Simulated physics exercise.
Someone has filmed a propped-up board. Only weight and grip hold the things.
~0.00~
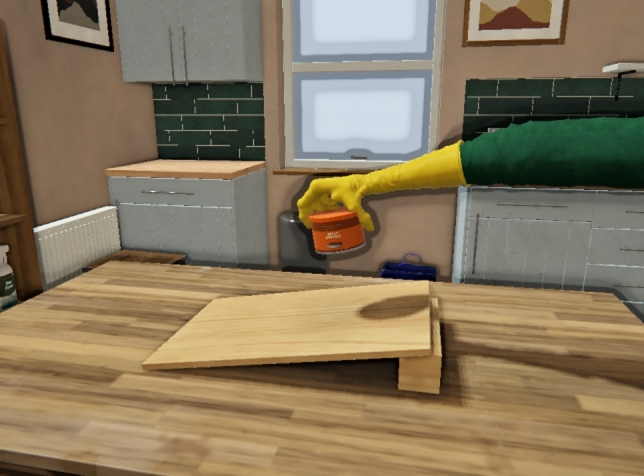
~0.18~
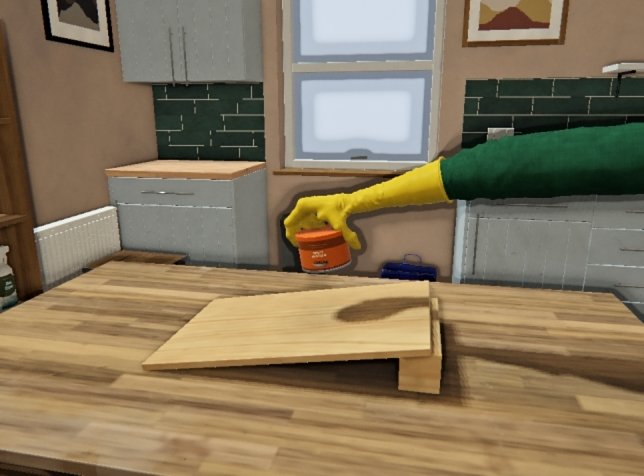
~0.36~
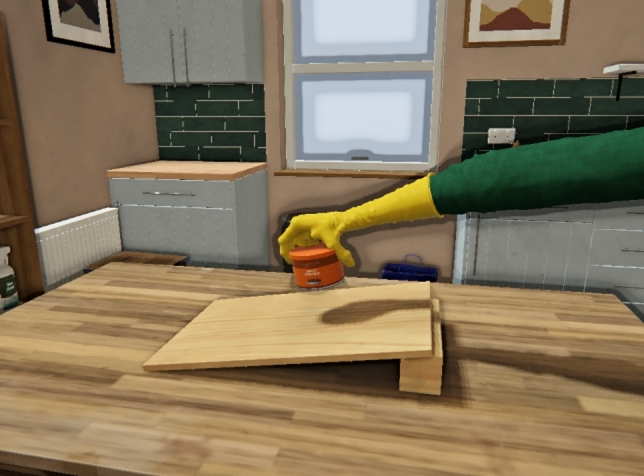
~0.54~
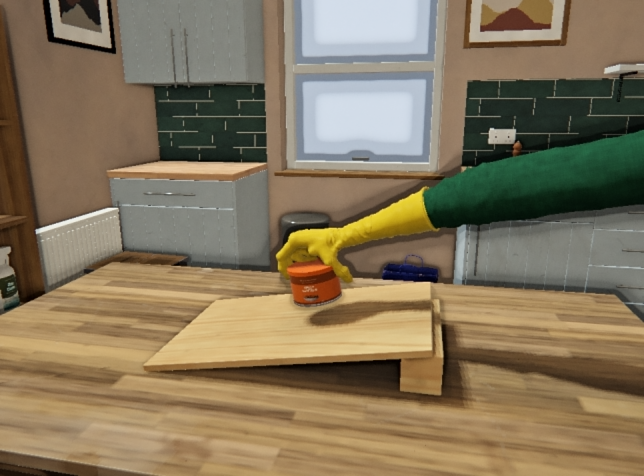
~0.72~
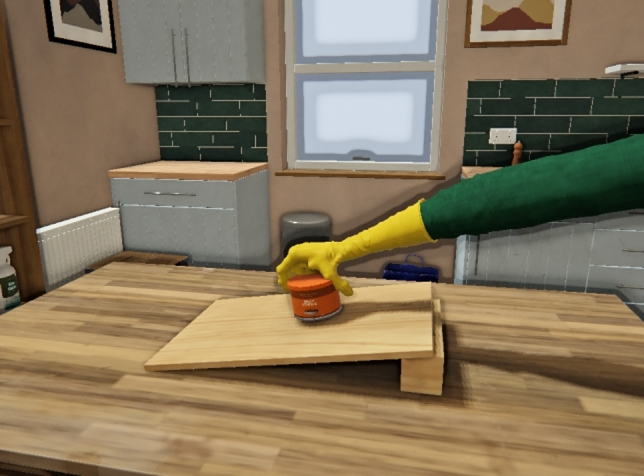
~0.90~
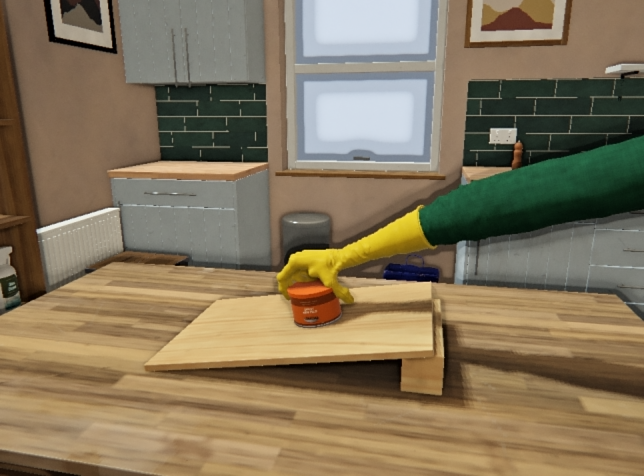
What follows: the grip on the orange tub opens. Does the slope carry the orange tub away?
Outcome: The orange tub keeps its place.
After 1.10 s, no change.
After 1.30 s, orange tub resting near (315, 302).
In the end (1.9 s), it is unmoved. At the end, from the last picture's camera, orange tub near (315, 302). The orange tub remains at rest.
